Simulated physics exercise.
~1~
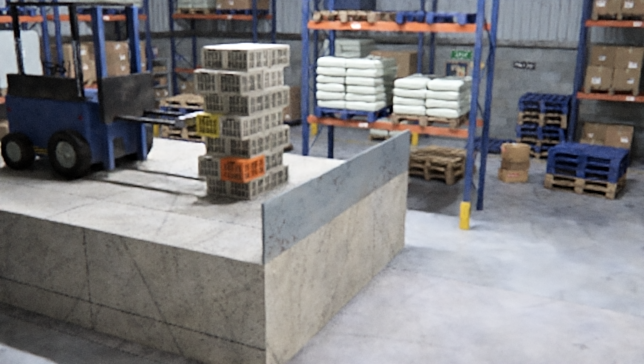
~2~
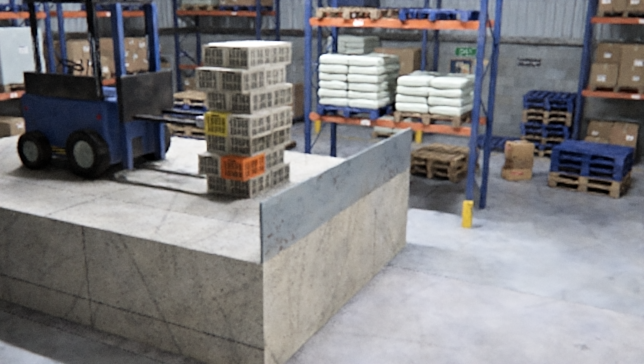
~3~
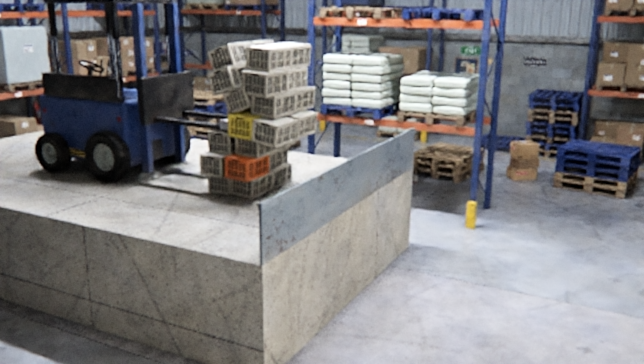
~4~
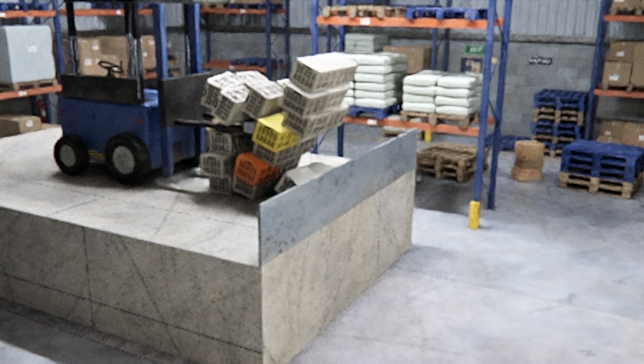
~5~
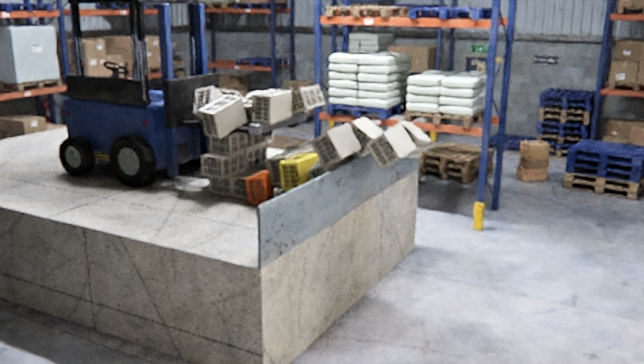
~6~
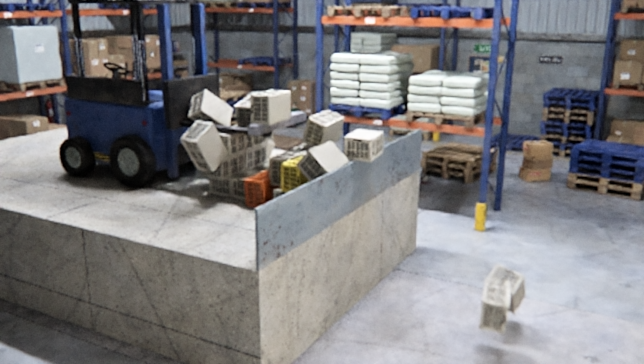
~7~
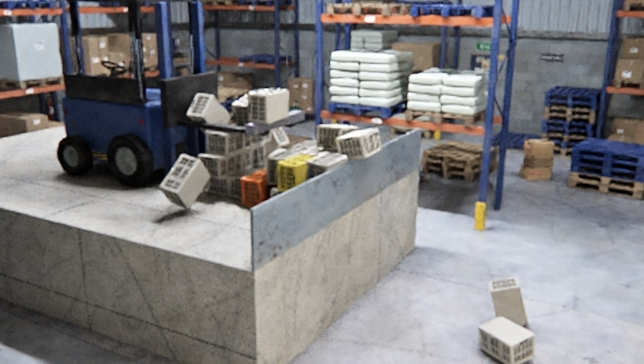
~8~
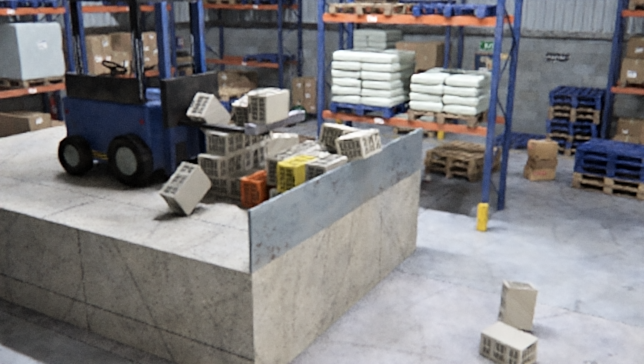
We see a blue lift truck push a tall stack of crates toward the low barrier on a raised deck in a warehouse. The stack leans and collapses, two crates drop to the floor below, and the rest, including the orange and yellow ones, lie heaped behind the barrier.
